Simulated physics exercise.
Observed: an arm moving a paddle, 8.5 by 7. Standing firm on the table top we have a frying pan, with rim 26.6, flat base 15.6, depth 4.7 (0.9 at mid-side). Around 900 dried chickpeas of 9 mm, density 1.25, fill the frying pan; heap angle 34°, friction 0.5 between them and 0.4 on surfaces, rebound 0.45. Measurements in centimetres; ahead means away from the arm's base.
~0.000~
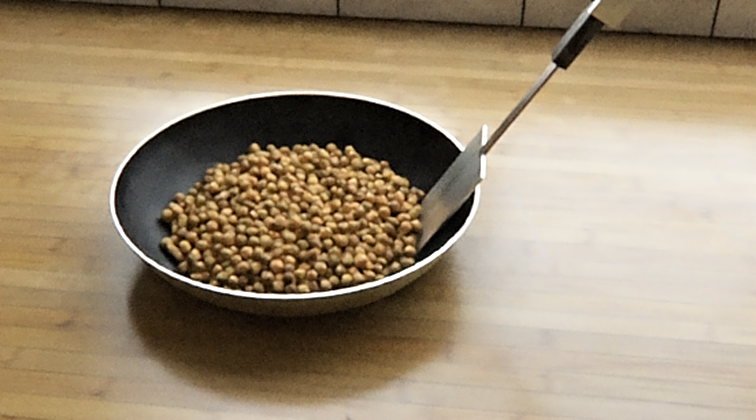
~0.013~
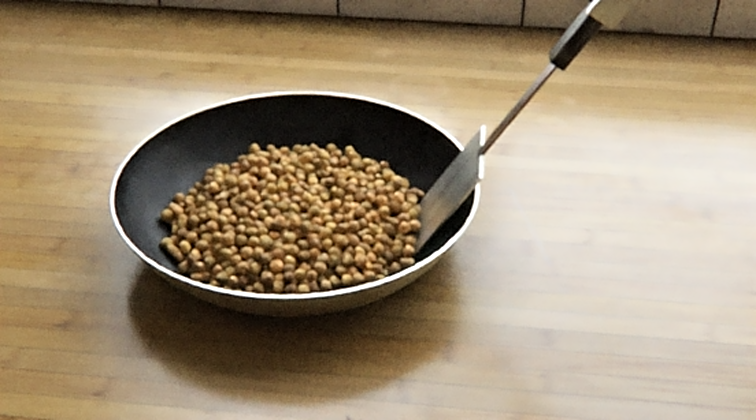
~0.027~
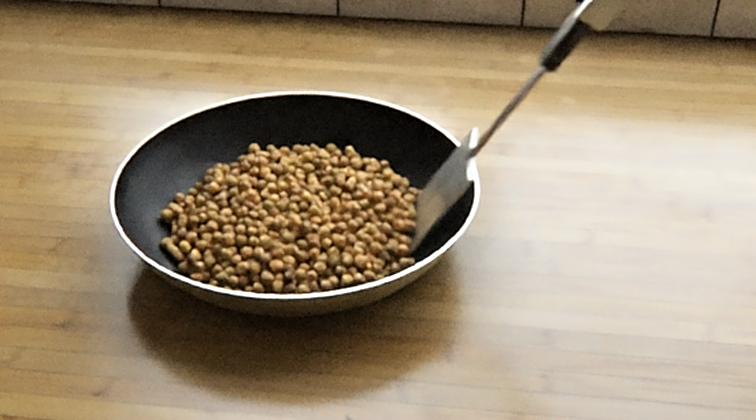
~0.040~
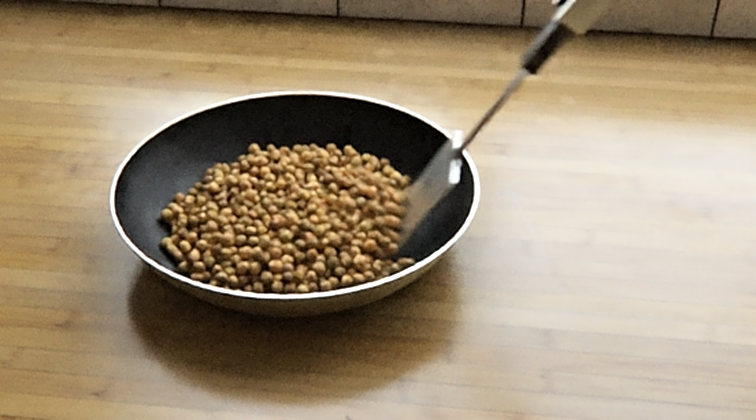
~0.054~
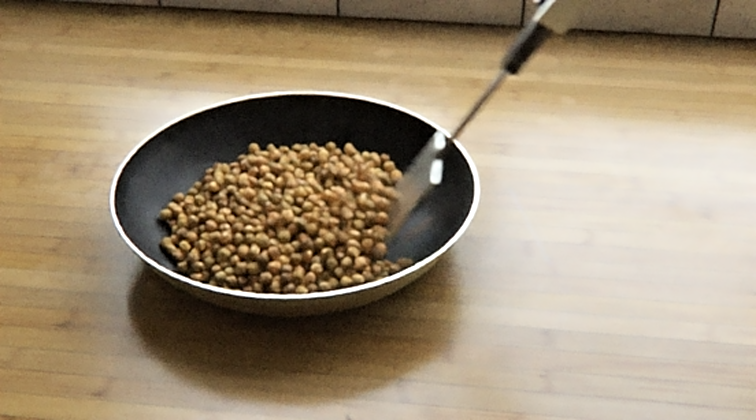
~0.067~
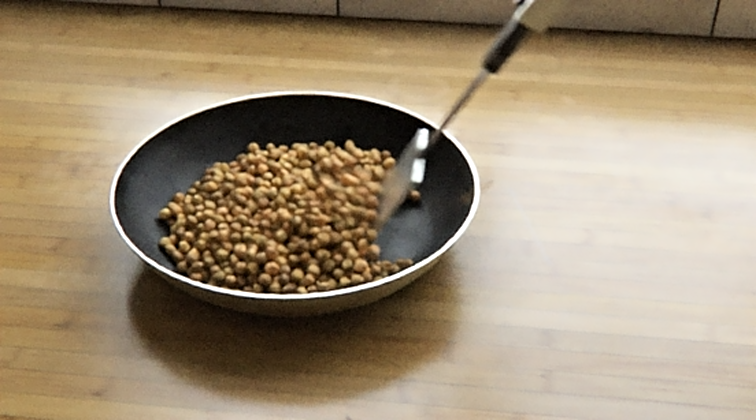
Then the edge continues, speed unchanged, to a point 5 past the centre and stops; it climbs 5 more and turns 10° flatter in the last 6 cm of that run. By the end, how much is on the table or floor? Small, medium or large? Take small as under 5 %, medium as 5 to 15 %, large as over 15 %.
Medium, so between 5 and 15 %.
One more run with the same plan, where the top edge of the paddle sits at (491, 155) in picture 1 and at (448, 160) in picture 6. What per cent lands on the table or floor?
Around 0 per cent finishes there.
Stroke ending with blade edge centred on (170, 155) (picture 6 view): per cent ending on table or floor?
Around 15 percent ends on the table or floor.
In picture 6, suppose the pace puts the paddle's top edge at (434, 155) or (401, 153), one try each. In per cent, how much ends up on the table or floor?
Estimates: About 0 %, about 10 %.
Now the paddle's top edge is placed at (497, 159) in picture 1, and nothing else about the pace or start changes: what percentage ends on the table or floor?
Near 10 in a hundred.
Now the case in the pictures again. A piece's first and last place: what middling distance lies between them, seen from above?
Distance: Around 2 cm.
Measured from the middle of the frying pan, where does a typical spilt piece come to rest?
Looks like roughly 38 centimetres to me.
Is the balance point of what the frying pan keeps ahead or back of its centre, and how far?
Some 3.5 cm ahead of the centre.
After 0.10 s, sloping 59°, highest piece 16 above the table; 899 in the frying pan, 1 on the blade or in flight.
After 0.13 s, sloping 55°, highest piece 24 above the table; 899 in the frying pan, 1 on the blade or in flight.
After 0.35 s, sloping 49°, highest piece 49 above the table; 826 in the frying pan, 72 on the table or floor, 2 on the blade or in flight.
After 1.40 s, sloping 49°, highest piece 4 above the table; 826 in the frying pan, 74 on the table or floor.
In the end, 826 in the frying pan, 74 on the table or floor. That is 8 % on the table or floor.
